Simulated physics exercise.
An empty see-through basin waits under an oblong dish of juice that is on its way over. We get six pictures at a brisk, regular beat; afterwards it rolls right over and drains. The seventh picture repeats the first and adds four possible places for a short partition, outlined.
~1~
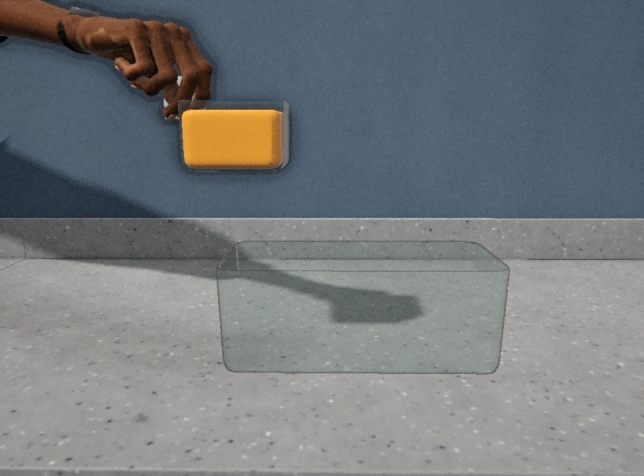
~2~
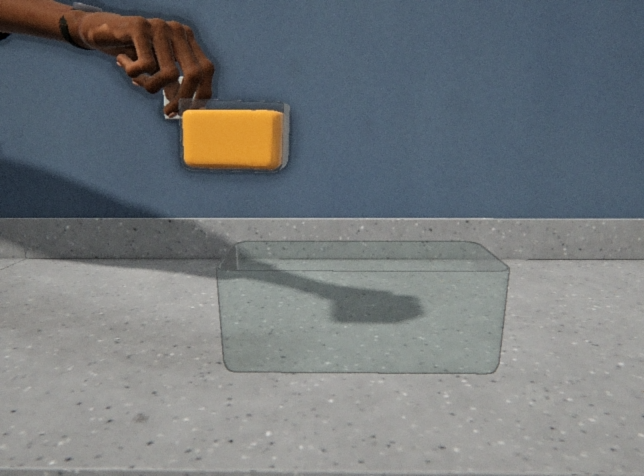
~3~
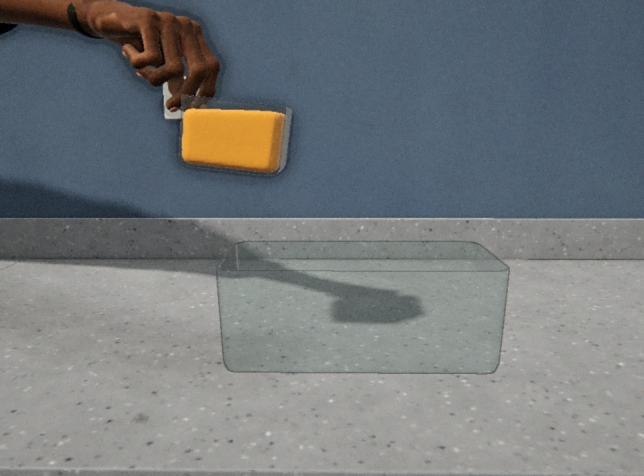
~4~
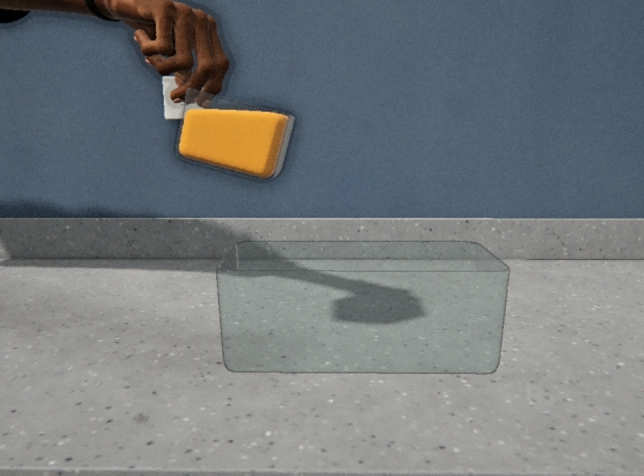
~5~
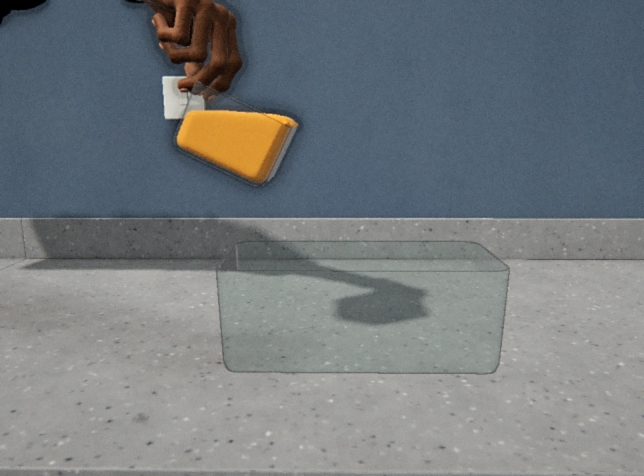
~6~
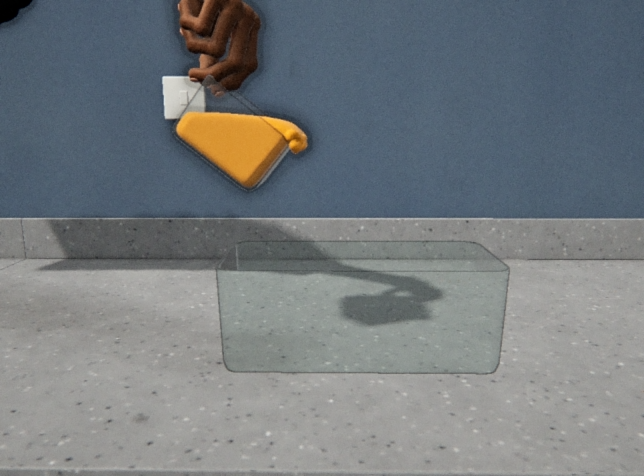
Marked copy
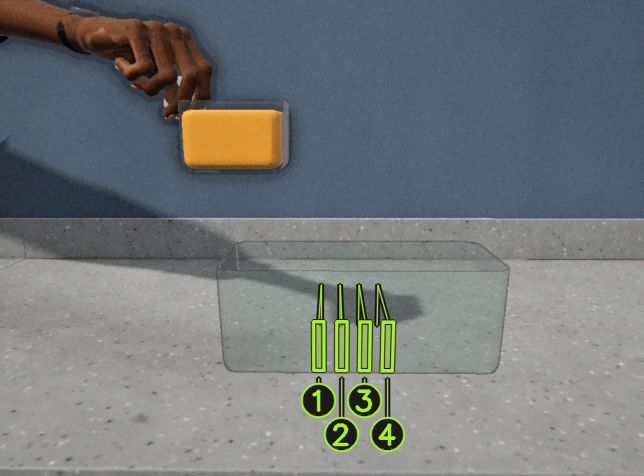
In the video, a hand holds a clear oblong dish of orange juice above an empty see-through basin, then gradually tilts it down to the right until a little juice comes over the lip.
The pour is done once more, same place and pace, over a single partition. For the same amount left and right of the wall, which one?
Go for 2.
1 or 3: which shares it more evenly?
1.
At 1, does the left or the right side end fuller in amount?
The right one.
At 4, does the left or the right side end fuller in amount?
The left one.
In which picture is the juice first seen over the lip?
In picture 5.
On the marked copy, 1 at (318, 378); 2 at (341, 378); 3 at (364, 378); 4 at (387, 378).
If 1 is chosen, about 24 % ends left of the wall and 75 % right of it.
If 2 is chosen, about 47 % ends left of the wall and 52 % right of it.
If 3 is chosen, about 85 % ends left of the wall and 12 % right of it; 3 % is lost outside.
If 4 is chosen, about 94 % ends left of the wall and 4 % right of it.
